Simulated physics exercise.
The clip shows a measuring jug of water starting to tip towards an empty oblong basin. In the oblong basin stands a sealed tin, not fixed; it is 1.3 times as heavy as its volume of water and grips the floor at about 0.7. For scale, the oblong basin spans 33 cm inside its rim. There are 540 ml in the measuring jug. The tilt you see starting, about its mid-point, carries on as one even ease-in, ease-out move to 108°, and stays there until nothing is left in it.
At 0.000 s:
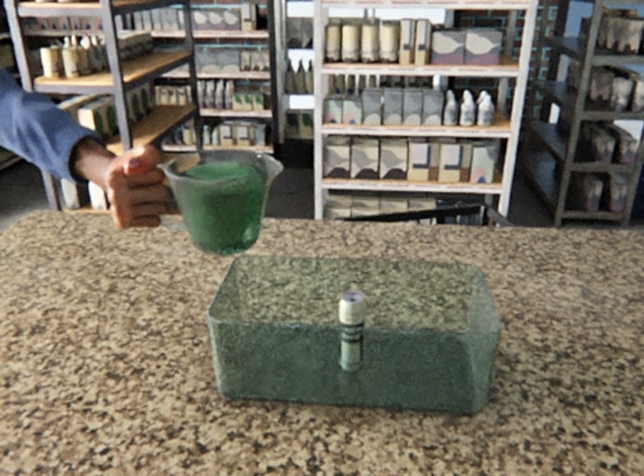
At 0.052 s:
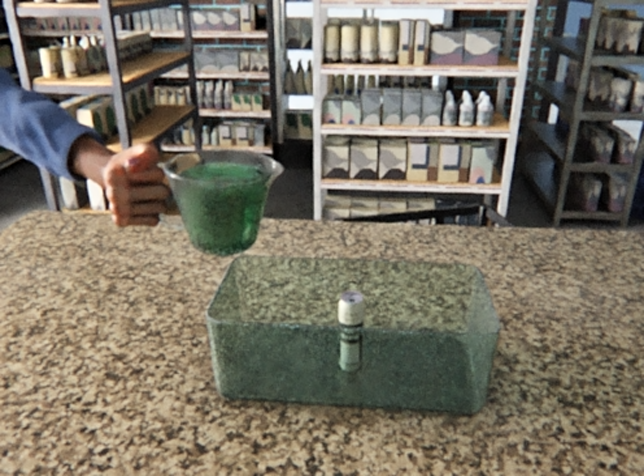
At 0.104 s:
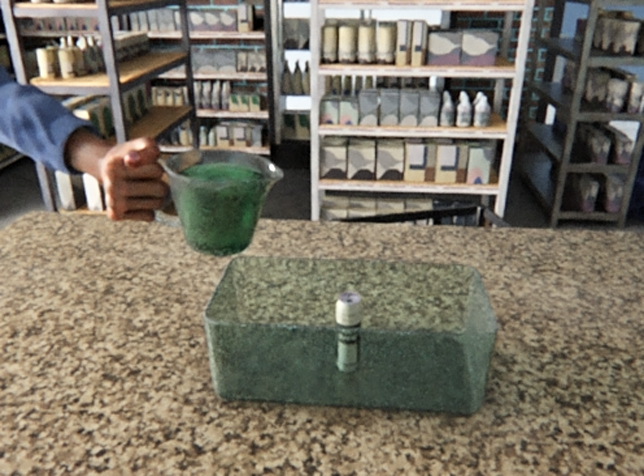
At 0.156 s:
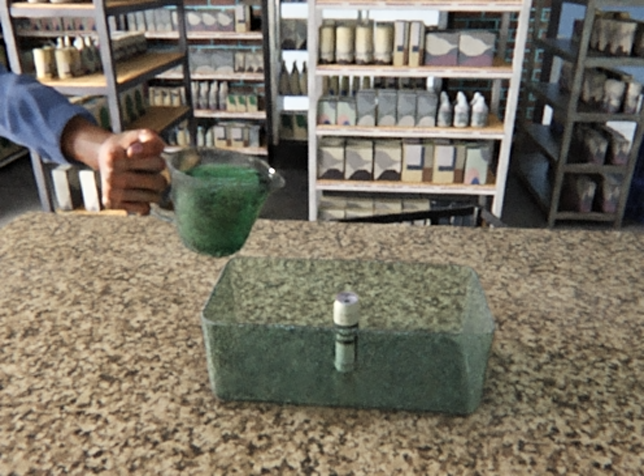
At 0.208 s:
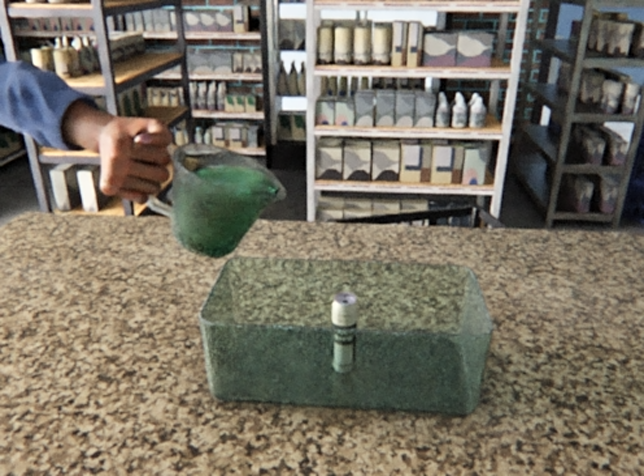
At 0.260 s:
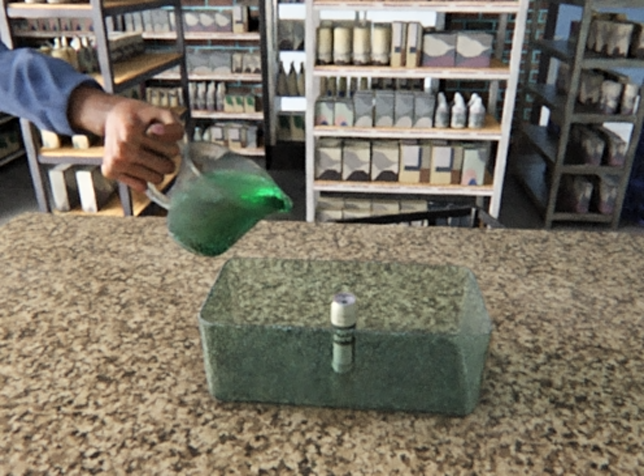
In a shop, a hand tilts a jug of green liquid rightward above a glass basin.
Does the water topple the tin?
It remains upright.
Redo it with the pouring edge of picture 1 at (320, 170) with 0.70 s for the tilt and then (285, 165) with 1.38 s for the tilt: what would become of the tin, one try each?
First it keeps standing; then it keeps standing.
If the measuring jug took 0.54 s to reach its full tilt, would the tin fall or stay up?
Then it keeps standing.
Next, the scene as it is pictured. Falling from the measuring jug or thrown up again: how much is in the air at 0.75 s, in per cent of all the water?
Near 3 in a hundred.
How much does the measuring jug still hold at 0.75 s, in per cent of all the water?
Near 2 in a hundred.
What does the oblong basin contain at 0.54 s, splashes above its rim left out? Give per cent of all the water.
About 44 per cent.
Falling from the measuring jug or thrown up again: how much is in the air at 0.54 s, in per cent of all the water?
Near 22 in a hundred.
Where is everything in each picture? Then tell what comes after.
In the first frame, it leans 0°; its right rim is at (283, 167); the water meets the walls at (177, 174) and (270, 177); the oblong basin's rim runs from (222, 286) to (490, 298); the tin's top is at (352, 300).
In the second frame, it leans 1°; its right rim is at (283, 169); the water meets the walls at (177, 173) and (269, 178).
In the third frame, it leans 6°; its right rim is at (283, 175); the water meets the walls at (177, 173) and (269, 180).
In the fourth frame, it leans 13°; its right rim is at (285, 183); the water meets the walls at (177, 173) and (271, 182).
In the fifth frame, it leans 22°; its right rim is at (286, 195); the water meets the walls at (180, 178) and (280, 188).
In the sixth frame, it leans 33°; its right rim is at (287, 208); the water meets the walls at (181, 184) and (283, 198); 3 per cent is over the edge.
By 0.54 s the tilt is 95° and 35 per cent is still to pour; the tin stands where it began.
By 0.75 s the tilt is 108° and 2 per cent is still to pour; the tin leans 9°.
By 0.96 s the tilt is 108° and 0 per cent is still to pour; the tin stands where it began.
By 1.20 s the tilt is 108° and 0 per cent is still to pour; the tin leans 4°.
At rest the tin stands 1 cm from where it began.
